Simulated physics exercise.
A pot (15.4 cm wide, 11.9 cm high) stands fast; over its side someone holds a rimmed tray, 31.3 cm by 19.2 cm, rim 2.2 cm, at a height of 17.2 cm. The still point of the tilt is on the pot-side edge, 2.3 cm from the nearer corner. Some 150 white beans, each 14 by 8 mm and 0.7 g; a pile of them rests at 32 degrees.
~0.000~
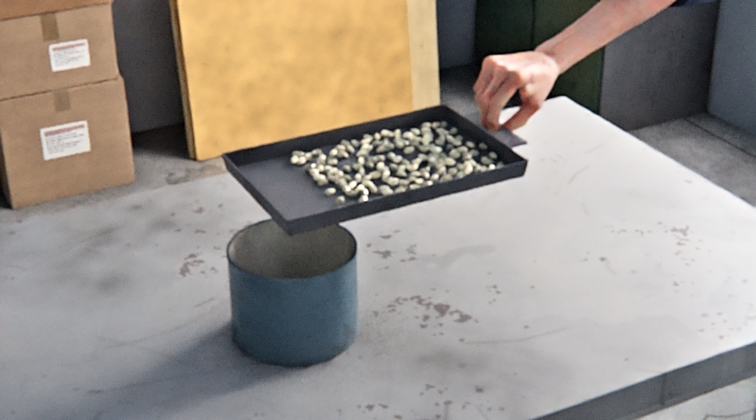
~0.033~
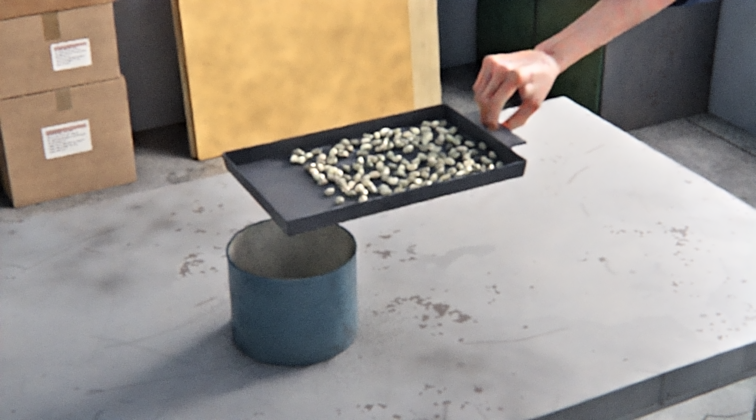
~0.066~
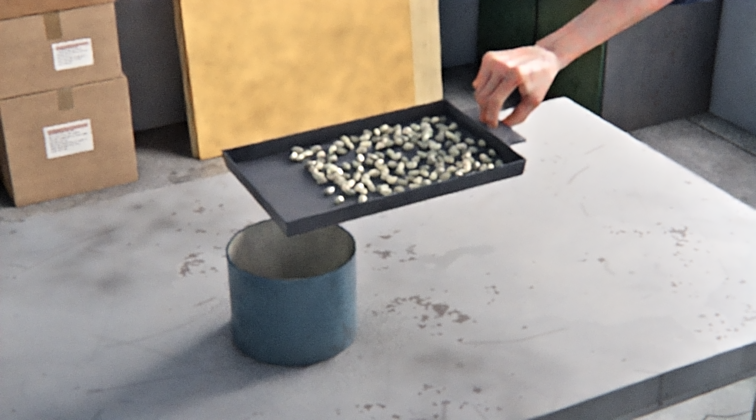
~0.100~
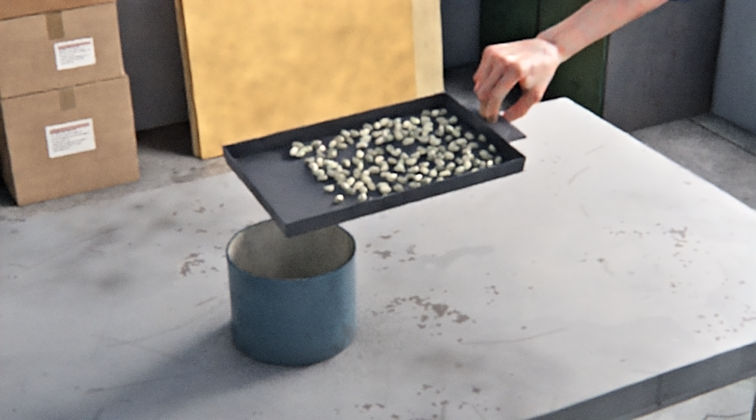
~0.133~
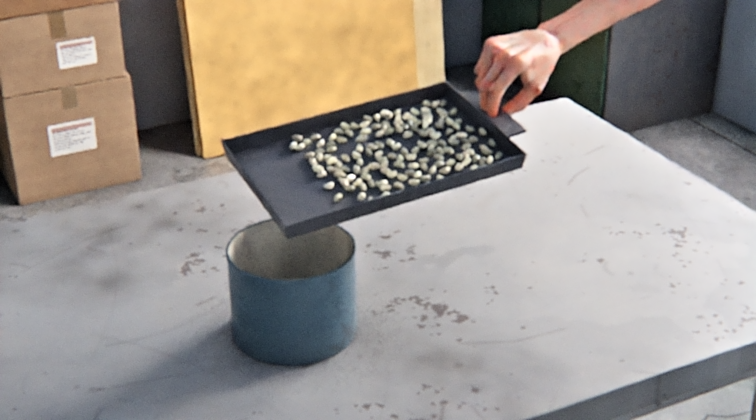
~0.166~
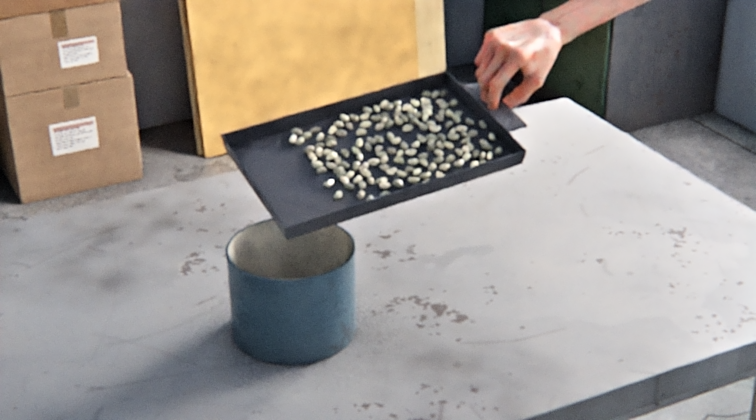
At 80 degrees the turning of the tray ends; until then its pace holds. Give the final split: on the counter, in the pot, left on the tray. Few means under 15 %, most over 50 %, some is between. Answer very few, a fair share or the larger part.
Counter the larger part, pot very few, tray a fair share.
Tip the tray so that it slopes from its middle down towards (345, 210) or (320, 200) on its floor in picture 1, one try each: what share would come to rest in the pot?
About 0 and 0 per cent.
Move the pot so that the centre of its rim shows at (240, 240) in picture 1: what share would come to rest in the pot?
About 0 per cent.
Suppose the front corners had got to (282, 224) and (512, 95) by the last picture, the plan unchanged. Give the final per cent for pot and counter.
Pot 0, counter 85.
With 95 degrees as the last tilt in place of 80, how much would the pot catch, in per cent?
Then about 0 per cent.
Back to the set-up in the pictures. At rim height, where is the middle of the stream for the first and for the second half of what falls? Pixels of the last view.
At about (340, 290), then at (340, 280).
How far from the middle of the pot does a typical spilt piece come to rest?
Roughly 18 cm.
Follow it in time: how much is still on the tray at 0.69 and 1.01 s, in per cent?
About 95, 50.
After 0.48 s, tilt 45 degrees; the tray holds 100 %, the pot 0 %.
Then, at 0.69 s, tilt 68 degrees; the tray holds 95 %, the pot 0 %.
After 1.01 s, tilt 80 degrees; the tray holds 50 %, the pot 0 %.
At rest (2.4 s), counter 75 %, pot 0 %, tray 25 %.
